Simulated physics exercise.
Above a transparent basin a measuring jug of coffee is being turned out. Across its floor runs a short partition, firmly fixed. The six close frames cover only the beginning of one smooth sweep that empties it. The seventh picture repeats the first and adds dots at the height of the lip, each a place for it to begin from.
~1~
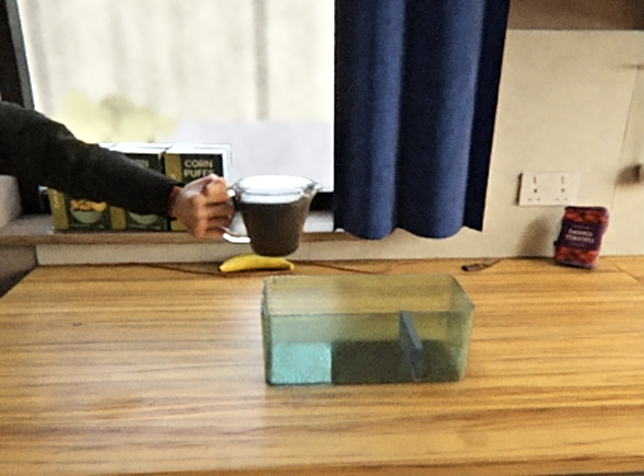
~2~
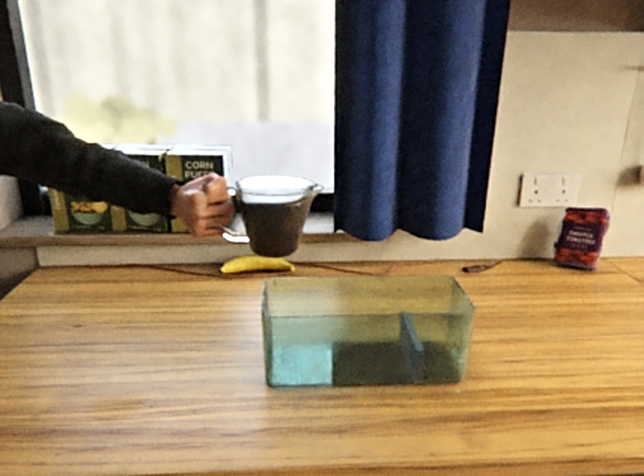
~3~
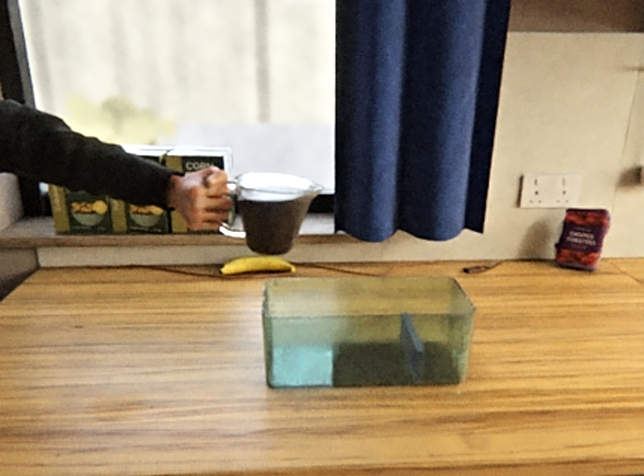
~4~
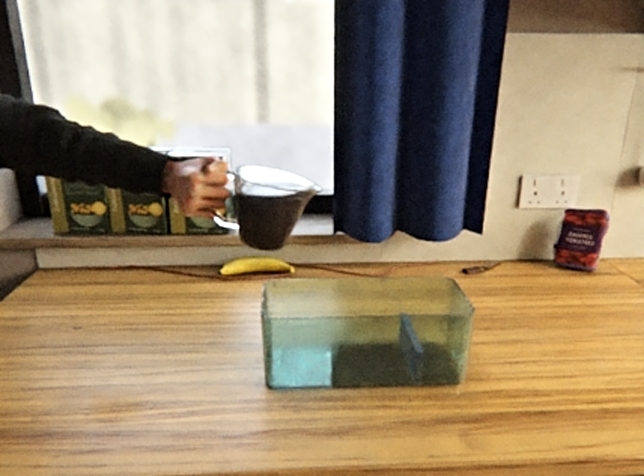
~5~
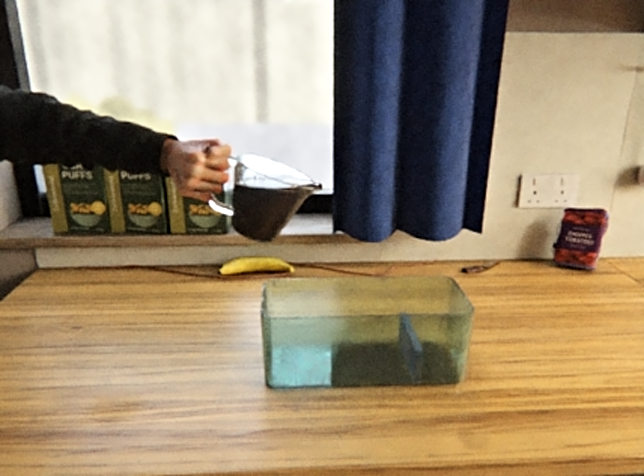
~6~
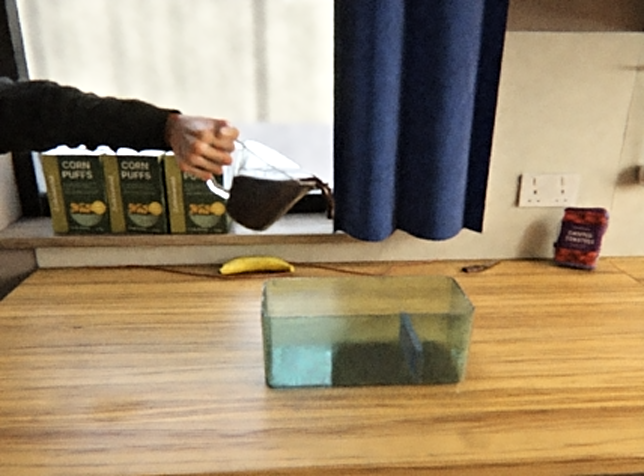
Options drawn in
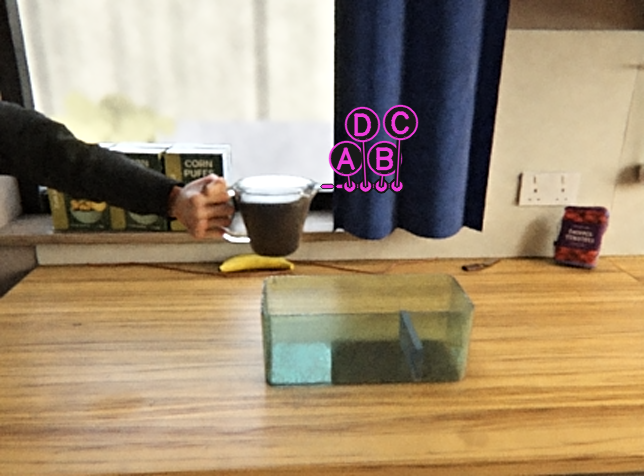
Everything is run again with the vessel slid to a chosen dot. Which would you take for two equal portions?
Go for A.
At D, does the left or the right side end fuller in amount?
The right one.
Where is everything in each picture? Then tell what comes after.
The first picture shows upright, lip at (323, 186); basin from (265, 383) to (464, 377); top of the wall at (411, 328); nothing has left yet.
The second picture shows upright, lip at (323, 187); nothing has left yet.
The third picture shows tipped about 5°, lip at (323, 188); nothing has left yet.
The fourth picture shows tipped about 12°, lip at (322, 189); nothing has left yet.
The fifth picture shows tipped about 21°, lip at (321, 188); coffee is over the lip, down to (321, 188).
The sixth picture shows tipped about 31°, lip at (321, 188); coffee is over the lip, down to (329, 216).
On the marked copy, A at (349, 186); B at (381, 185); C at (397, 185); D at (365, 186).
Choosing A, about 48 % ends left of the wall and 50 % right of it.
Choosing B, about 37 % ends left of the wall and 61 % right of it.
Choosing C, about 24 % ends left of the wall and 75 % right of it.
Choosing D, about 26 % ends left of the wall and 71 % right of it; 3 % is lost outside.
